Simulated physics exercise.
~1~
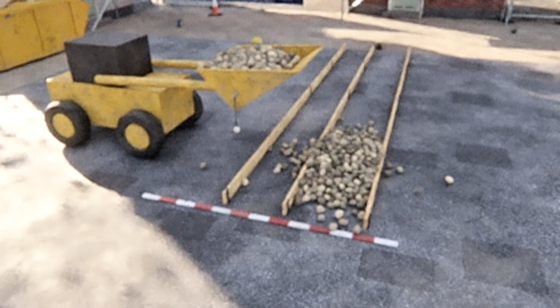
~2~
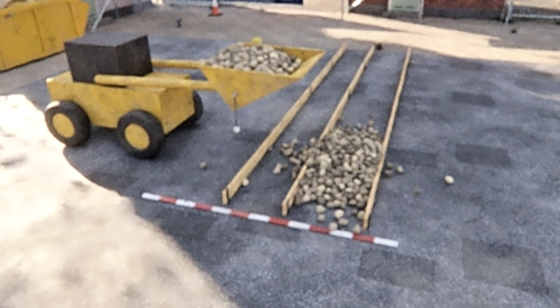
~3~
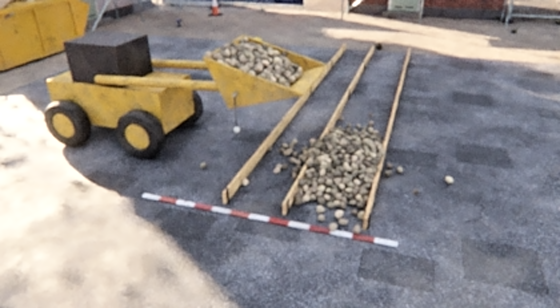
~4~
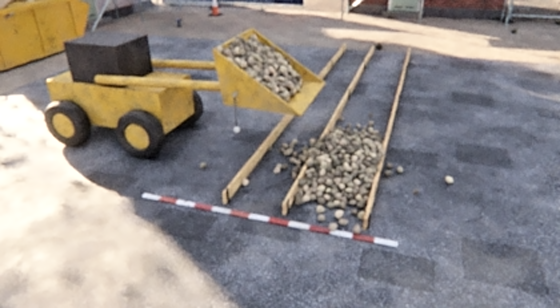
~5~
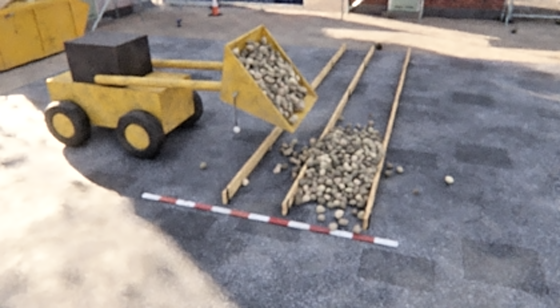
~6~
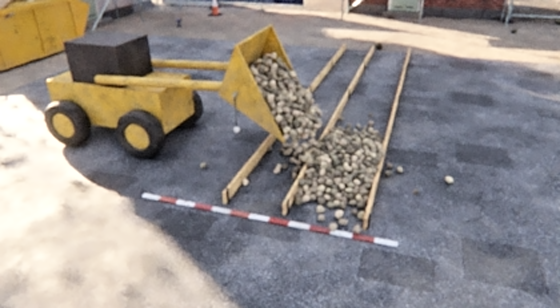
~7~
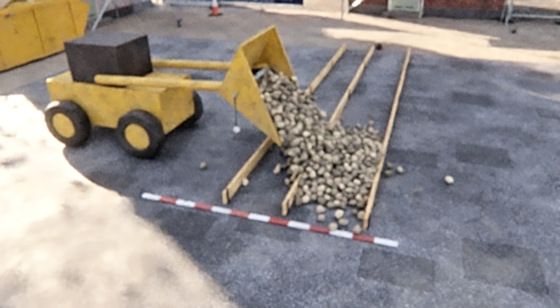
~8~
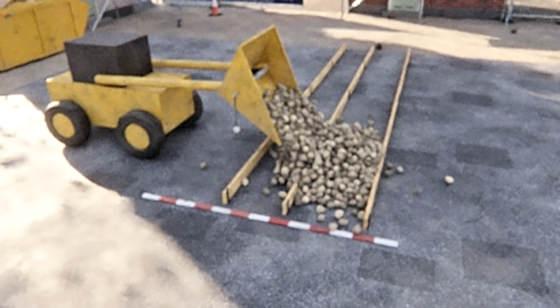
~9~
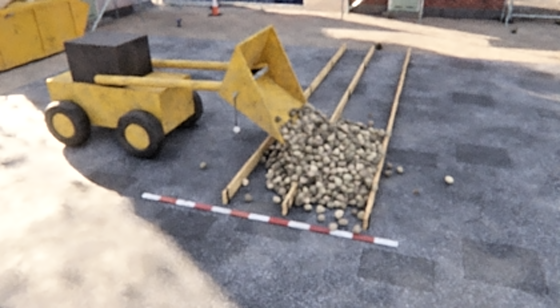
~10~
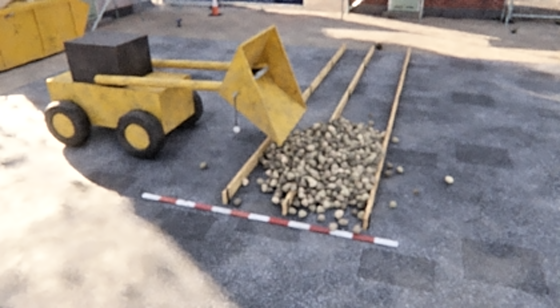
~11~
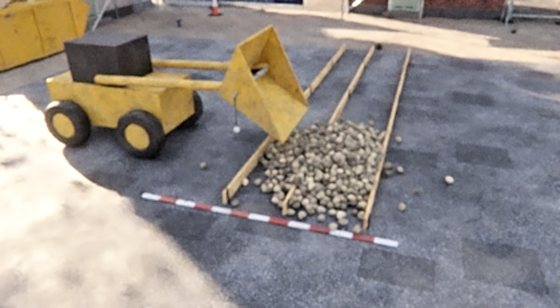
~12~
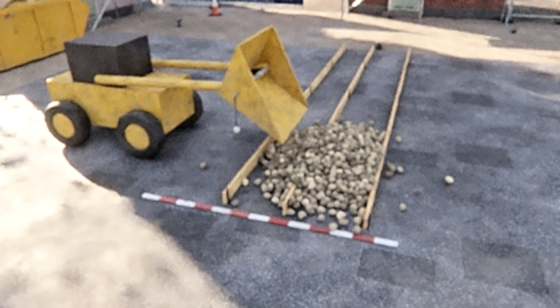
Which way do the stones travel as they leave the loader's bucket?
The stones move to the right, sliding down out of the bucket onto the heap between the boards.
